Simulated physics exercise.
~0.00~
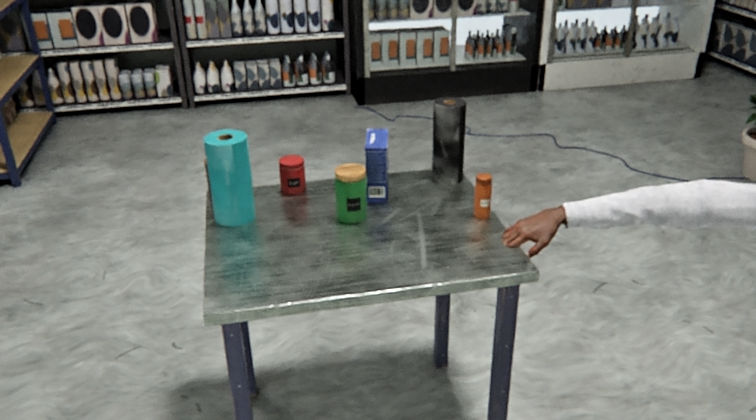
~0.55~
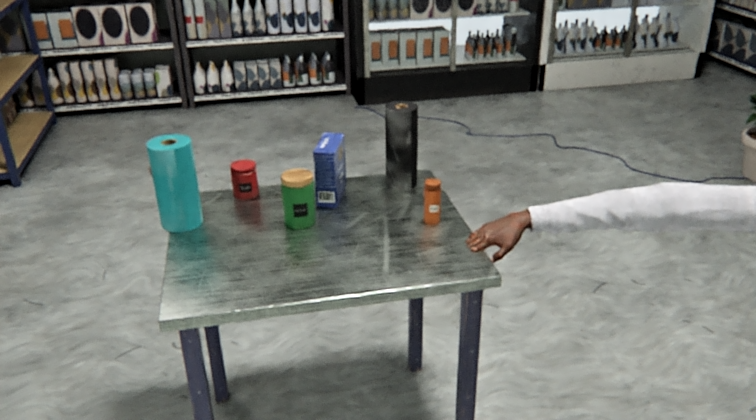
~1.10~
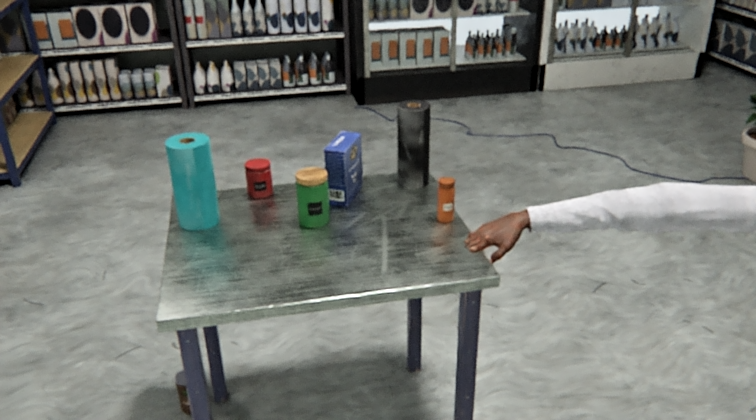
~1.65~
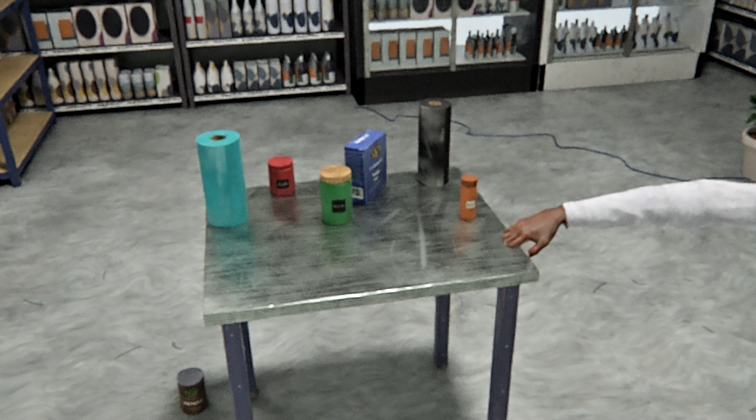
A hand jolts the table left and right, and a brown tin ends upside down on the floor.
